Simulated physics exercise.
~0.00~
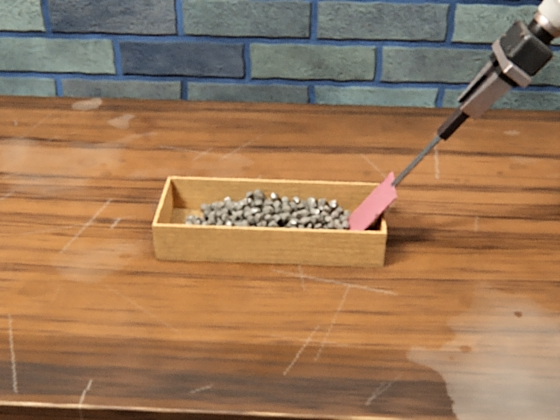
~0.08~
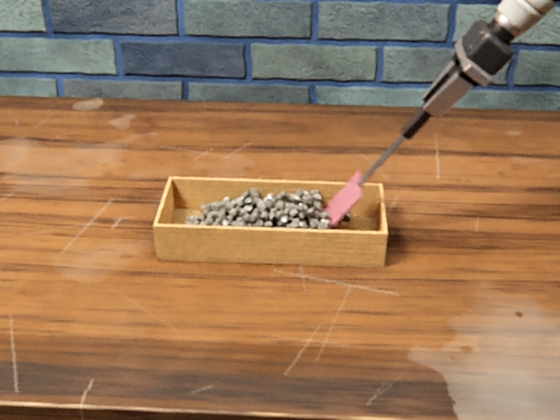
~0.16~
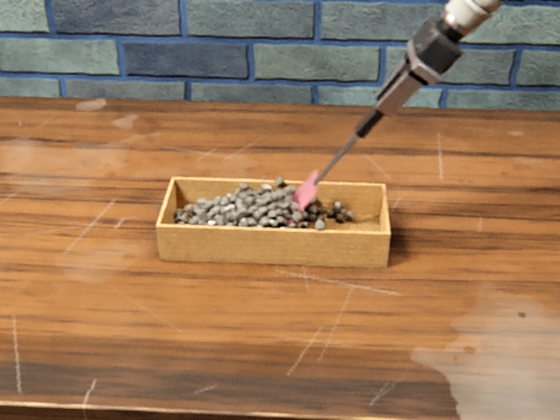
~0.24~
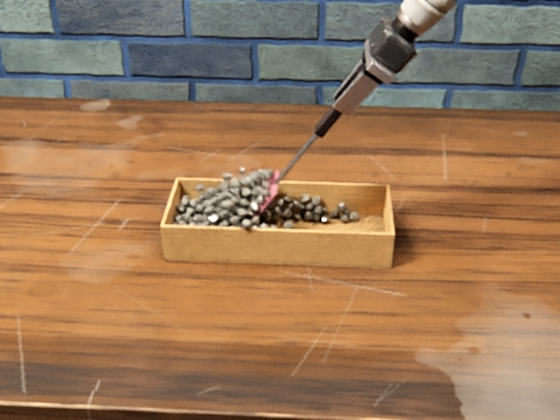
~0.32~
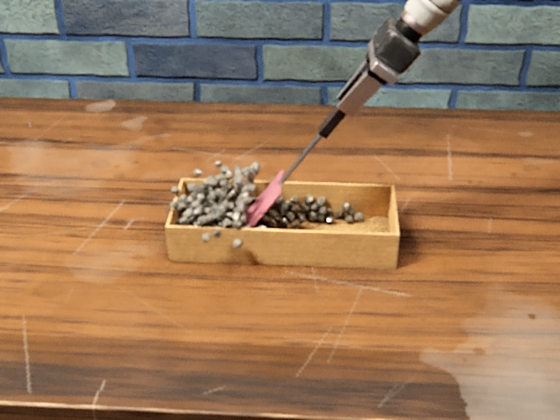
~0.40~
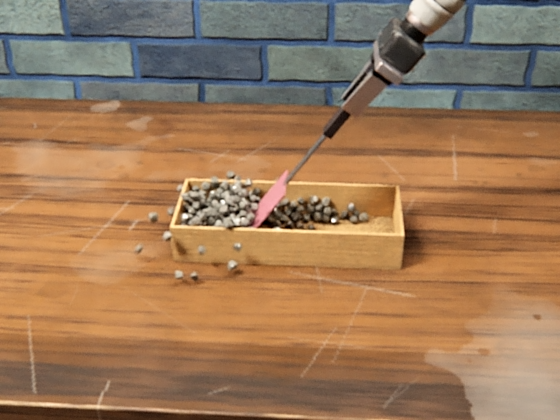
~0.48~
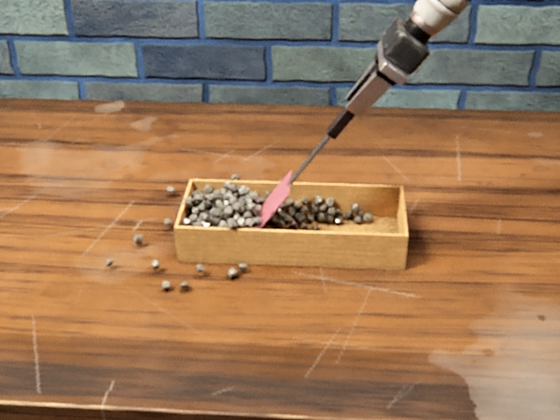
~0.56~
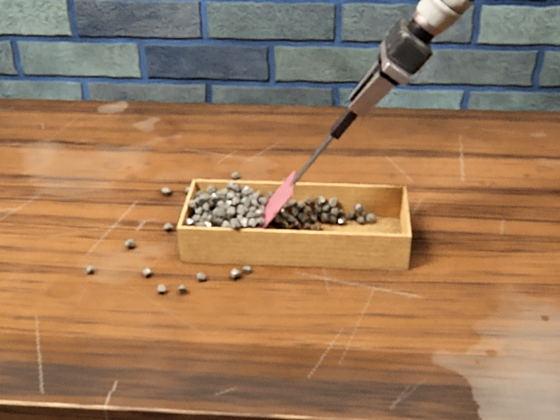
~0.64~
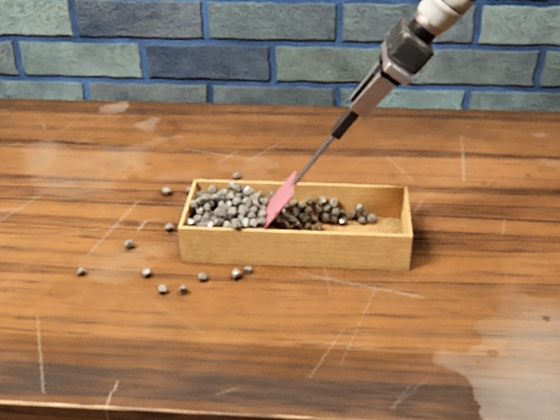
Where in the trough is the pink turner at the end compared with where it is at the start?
At the start the turner is at the right end of the trough, and at the end it rests further left, near the middle among the pebbles.
